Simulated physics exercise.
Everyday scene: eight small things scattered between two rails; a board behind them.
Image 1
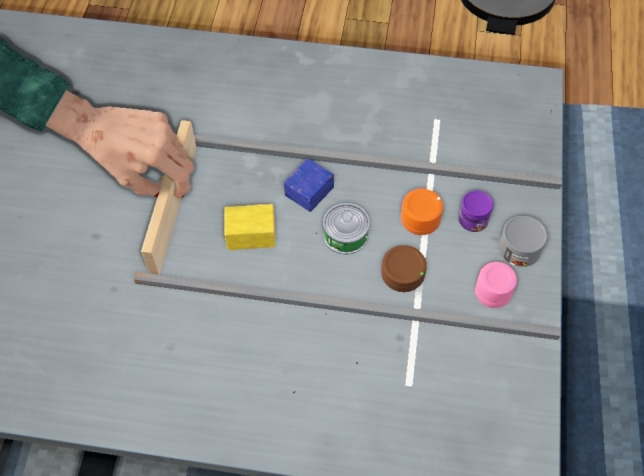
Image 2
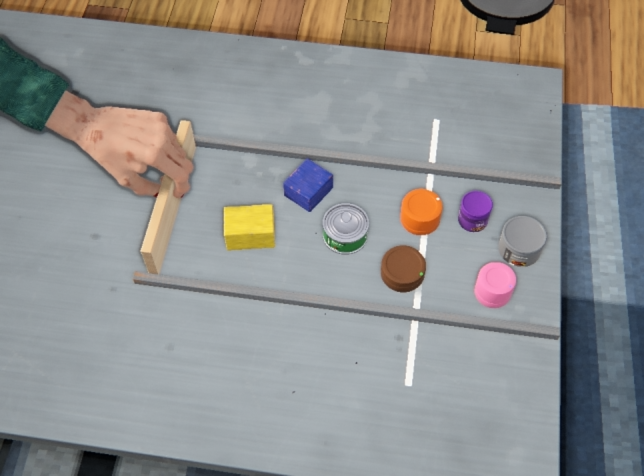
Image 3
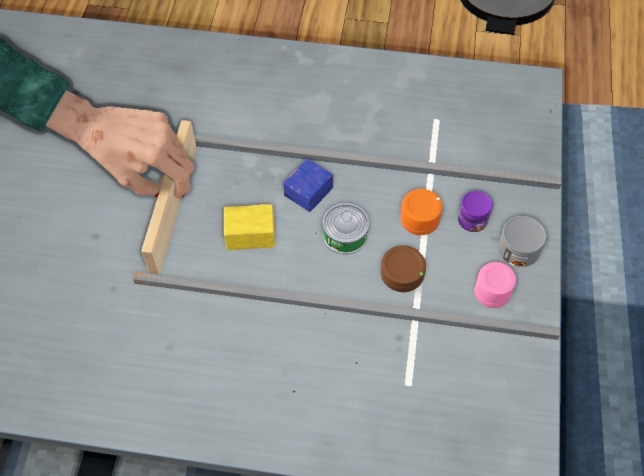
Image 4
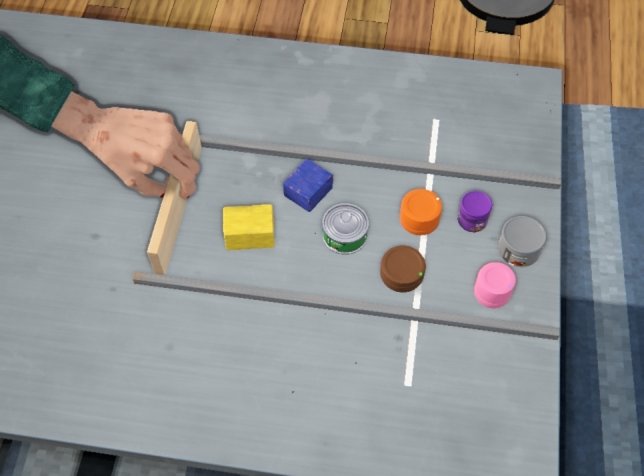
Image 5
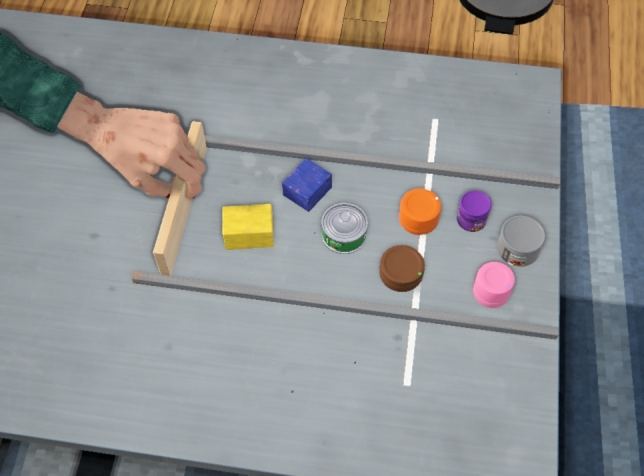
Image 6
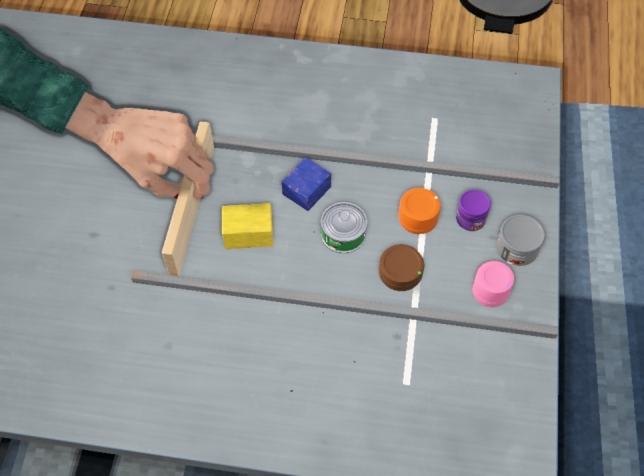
To begin with, a hand in a green sleeve holds a wooden board upright at the left end of two rails, with blocks, lids, tubs and a can scattered between them. The hand then slides the board slightly right, toward the yellow block, without touching it, while the scattered things stay put.
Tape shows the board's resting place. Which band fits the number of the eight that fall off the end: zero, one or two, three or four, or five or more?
Count them up and nothing's fallen, not one.
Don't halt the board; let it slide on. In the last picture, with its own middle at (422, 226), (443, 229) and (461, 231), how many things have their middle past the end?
In order of the places given, that's 0, 0 and 1.
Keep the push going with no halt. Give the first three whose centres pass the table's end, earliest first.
Those three are the pink lid, the grey tub and the purple tub, in that order.
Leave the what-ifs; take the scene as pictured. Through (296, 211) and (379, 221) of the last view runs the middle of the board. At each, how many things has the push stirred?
First 3, after that 6.
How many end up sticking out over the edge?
0 overhanging.
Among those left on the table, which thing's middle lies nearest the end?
The pink lid finishes closest.
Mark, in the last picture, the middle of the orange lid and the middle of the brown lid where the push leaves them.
In the last picture the first middle sits at (481, 191) and the other at (488, 288).
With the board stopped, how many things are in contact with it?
Looks like 2 of them, all told.
Soon after, none off yet; grey tub at rest near (520, 241); pink lid at rest near (493, 284); purple tub at rest near (473, 211).
In the end, the number that fall off is zero.
